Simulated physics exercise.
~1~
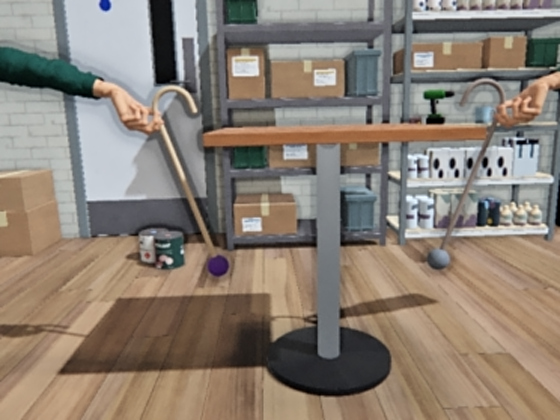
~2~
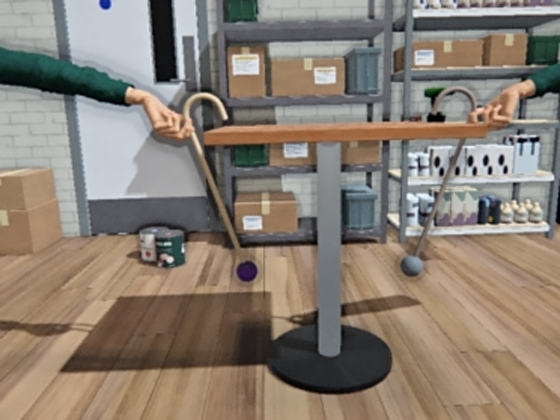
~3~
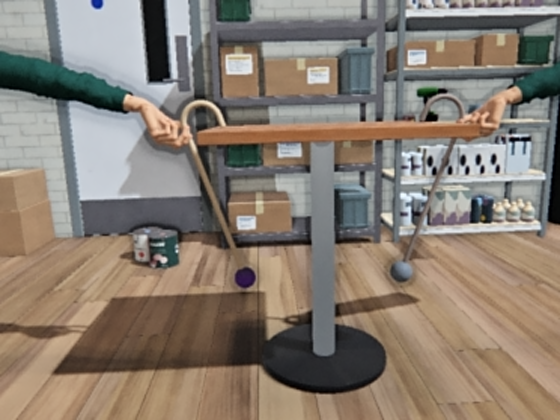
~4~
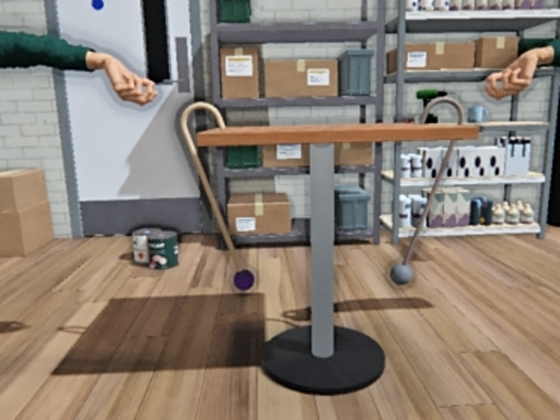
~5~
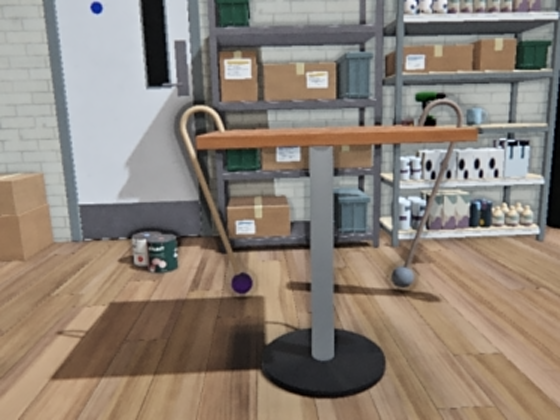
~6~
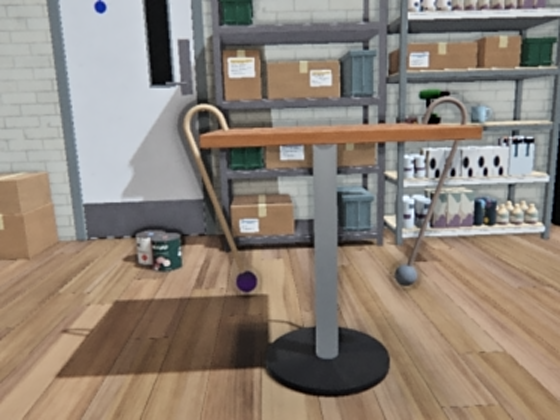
Two hands hooking curved-handled canes with purple and grey ball ends onto opposite table edges, then withdrawing, leaving both hanging.
